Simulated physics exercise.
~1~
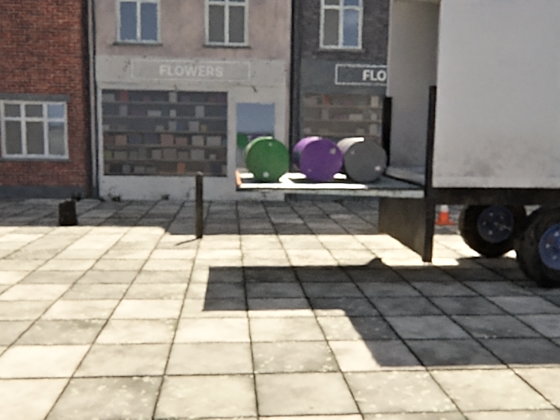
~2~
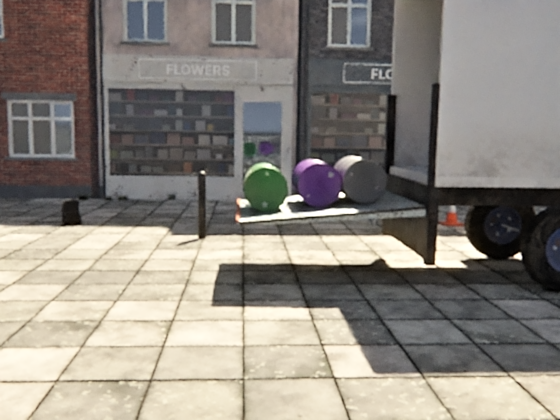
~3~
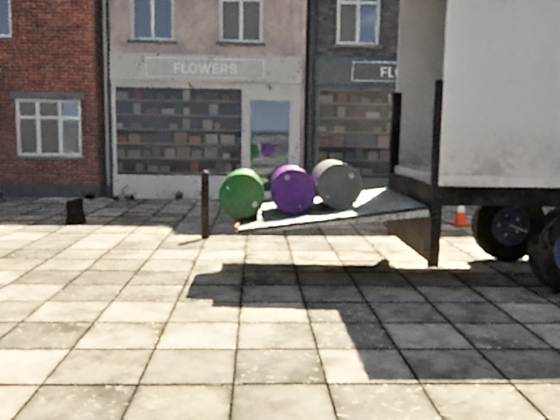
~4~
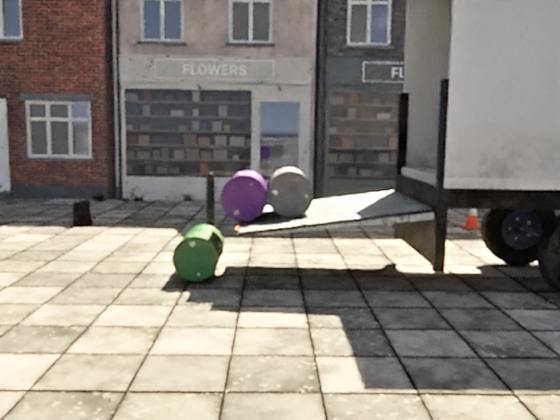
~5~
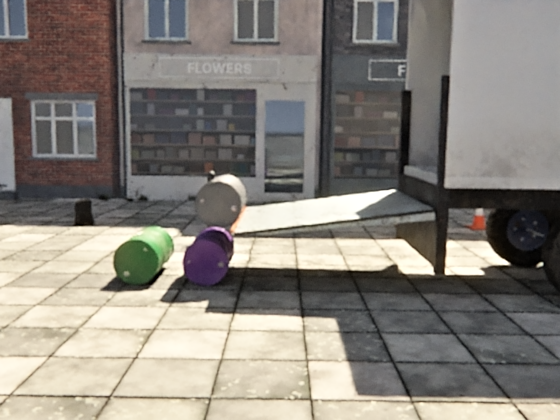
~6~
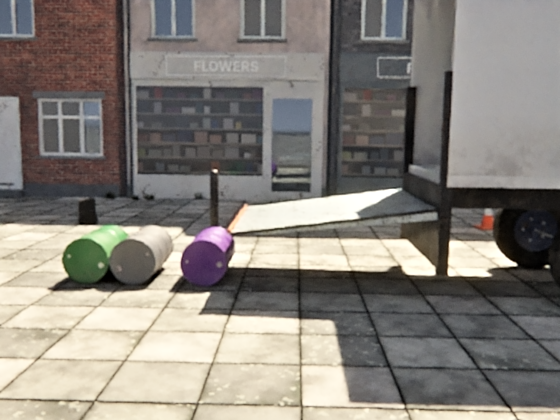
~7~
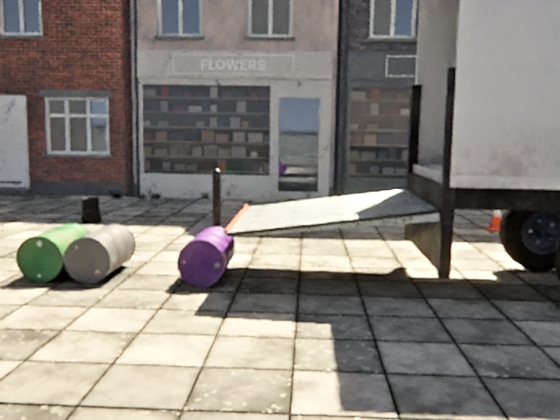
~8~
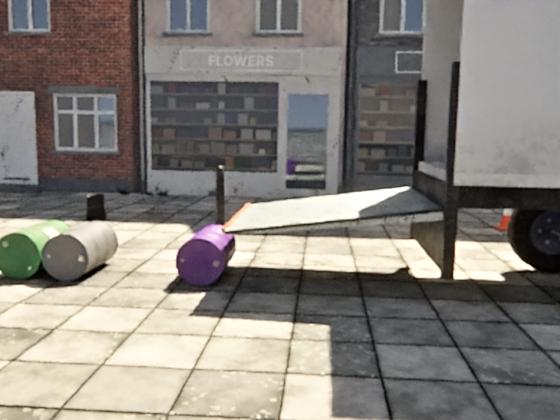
Truck's tail-lift plate sinking and tilting, green, purple and grey drums rolling off its edge, green and grey continuing left together.
